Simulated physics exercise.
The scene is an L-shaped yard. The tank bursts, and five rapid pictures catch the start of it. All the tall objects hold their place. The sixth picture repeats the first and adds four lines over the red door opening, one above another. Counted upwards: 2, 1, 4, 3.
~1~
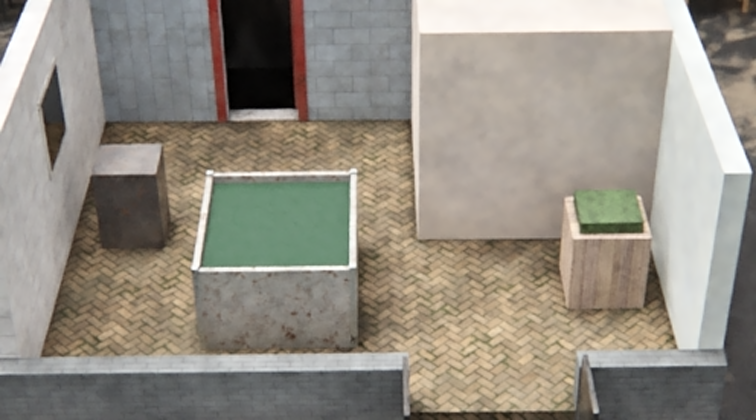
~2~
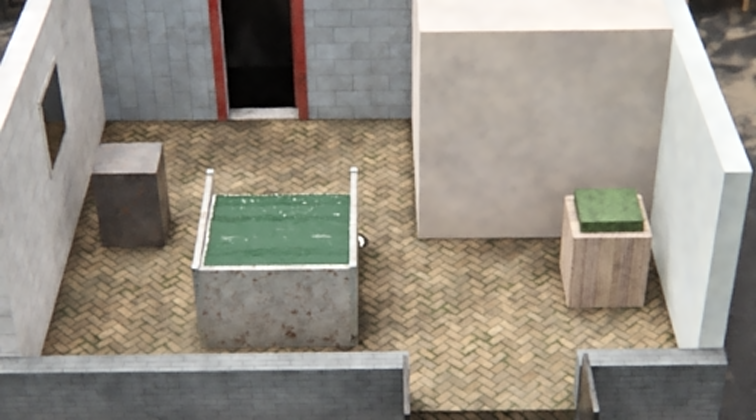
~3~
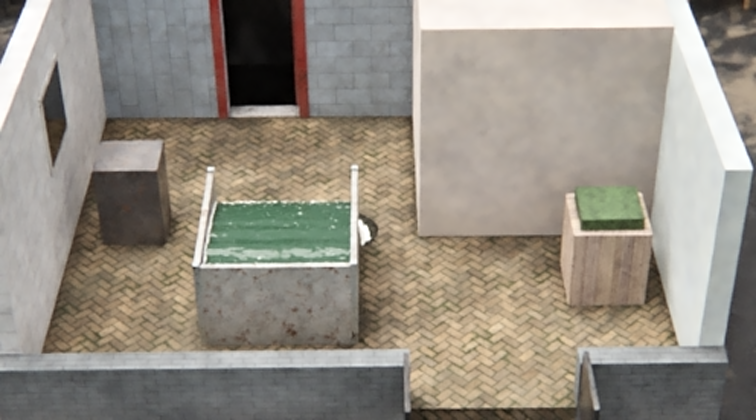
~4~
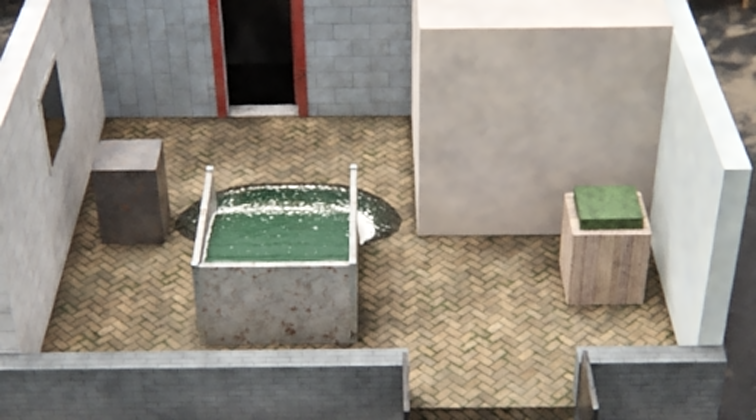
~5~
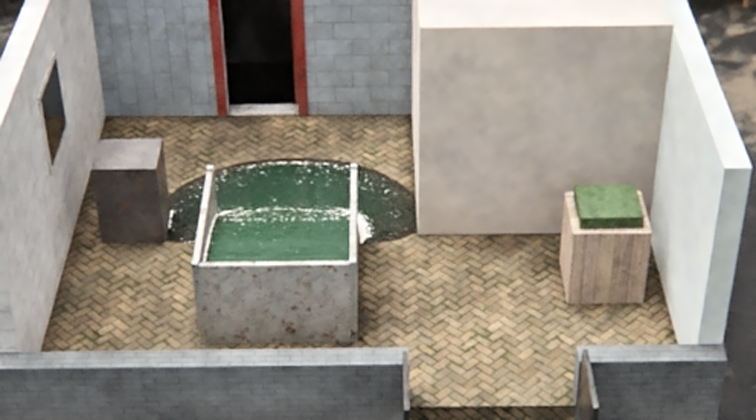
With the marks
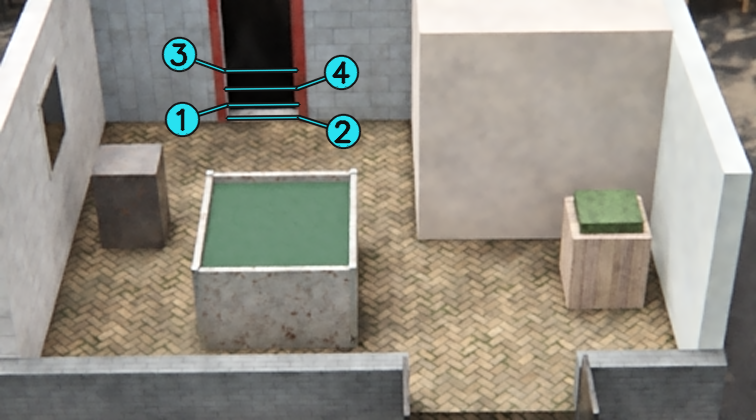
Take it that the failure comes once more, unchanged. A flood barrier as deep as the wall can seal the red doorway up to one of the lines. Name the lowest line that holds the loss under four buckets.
Go for 4.
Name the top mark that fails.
It is 1.
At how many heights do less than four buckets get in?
Two of the four.
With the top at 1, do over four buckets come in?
Yes.
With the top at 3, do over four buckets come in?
No.
In cyan, 1 at (262, 104); 2 at (263, 117); 3 at (260, 70); 4 at (261, 88); from the bottom up 2, 1, 4, 3.
Choosing 1, some 15 bucketfuls get in.
Choosing 2, dozens of bucketfuls pour in.
Choosing 3, nothing gets over.
Choosing 4, a splash gets over, under a bucket.
